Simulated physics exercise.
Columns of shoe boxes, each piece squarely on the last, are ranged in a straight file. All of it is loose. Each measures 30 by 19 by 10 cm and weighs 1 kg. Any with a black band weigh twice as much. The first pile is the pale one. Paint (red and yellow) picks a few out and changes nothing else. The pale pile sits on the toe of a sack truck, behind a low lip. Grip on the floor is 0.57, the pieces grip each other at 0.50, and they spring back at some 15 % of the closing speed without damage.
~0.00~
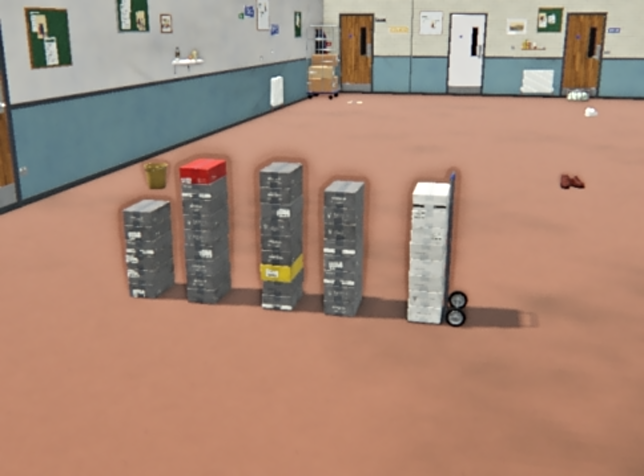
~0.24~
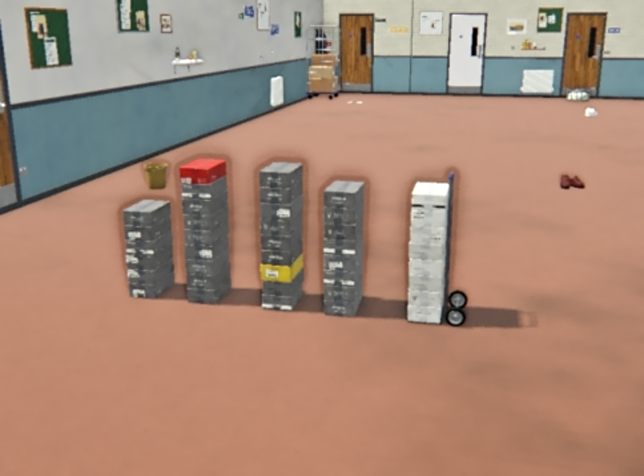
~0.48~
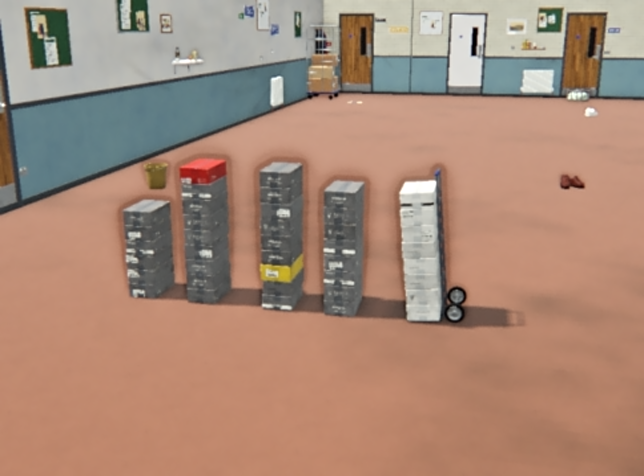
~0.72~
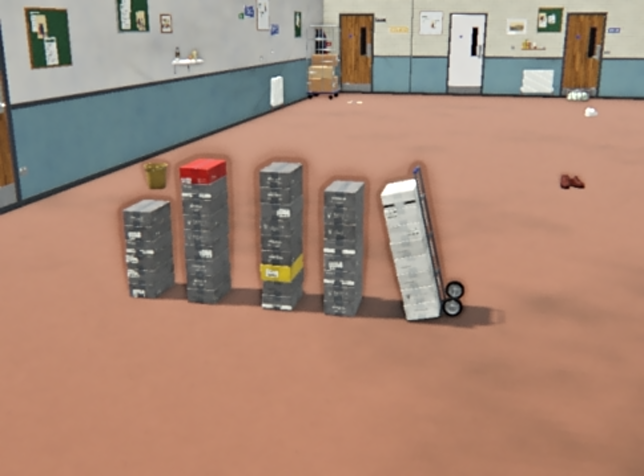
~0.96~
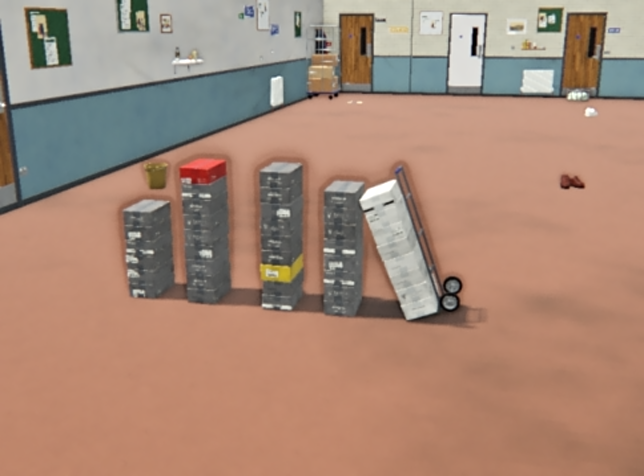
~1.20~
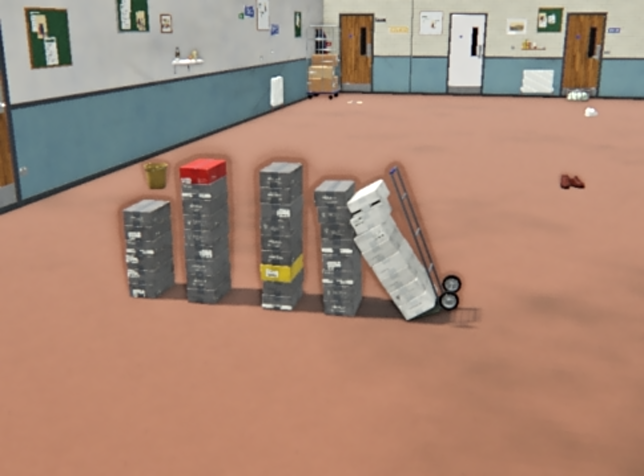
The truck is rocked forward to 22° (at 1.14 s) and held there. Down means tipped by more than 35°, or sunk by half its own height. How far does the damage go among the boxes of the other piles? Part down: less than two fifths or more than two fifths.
It comes to upwards of two fifths.
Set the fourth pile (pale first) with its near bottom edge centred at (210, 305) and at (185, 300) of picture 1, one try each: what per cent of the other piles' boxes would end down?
About 90 and 90 per cent.
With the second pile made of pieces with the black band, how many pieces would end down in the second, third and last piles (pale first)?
Then second 0, third 0, last 0.
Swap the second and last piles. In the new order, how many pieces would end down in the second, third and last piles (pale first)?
In that case second 0, third 0, last 0.
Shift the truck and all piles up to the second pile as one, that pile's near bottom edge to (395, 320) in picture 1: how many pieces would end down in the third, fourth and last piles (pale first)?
In that case third 9, fourth 9, last 6.
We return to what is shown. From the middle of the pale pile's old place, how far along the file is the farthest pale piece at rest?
About 70 cm.
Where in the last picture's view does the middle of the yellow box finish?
At about (248, 286).
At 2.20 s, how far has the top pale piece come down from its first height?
About 25 cm.
By 2.20 s, 8 of the pale pile down; 3 of the 32 other boxes down; yellow box tilted 22°.
By 3.06 s, 8 of the pale pile down; 23 of the 32 other boxes down; yellow box on its side; red box tilted 61°, 32 cm lower.
When it is over (4.6 s), 8 of the pale pile down; 29 of the 32 other boxes down; red box upside down; yellow box on its side. That is 91 per cent. In pixels of the last frame, middles, red box near (9, 275), yellow box near (248, 286).
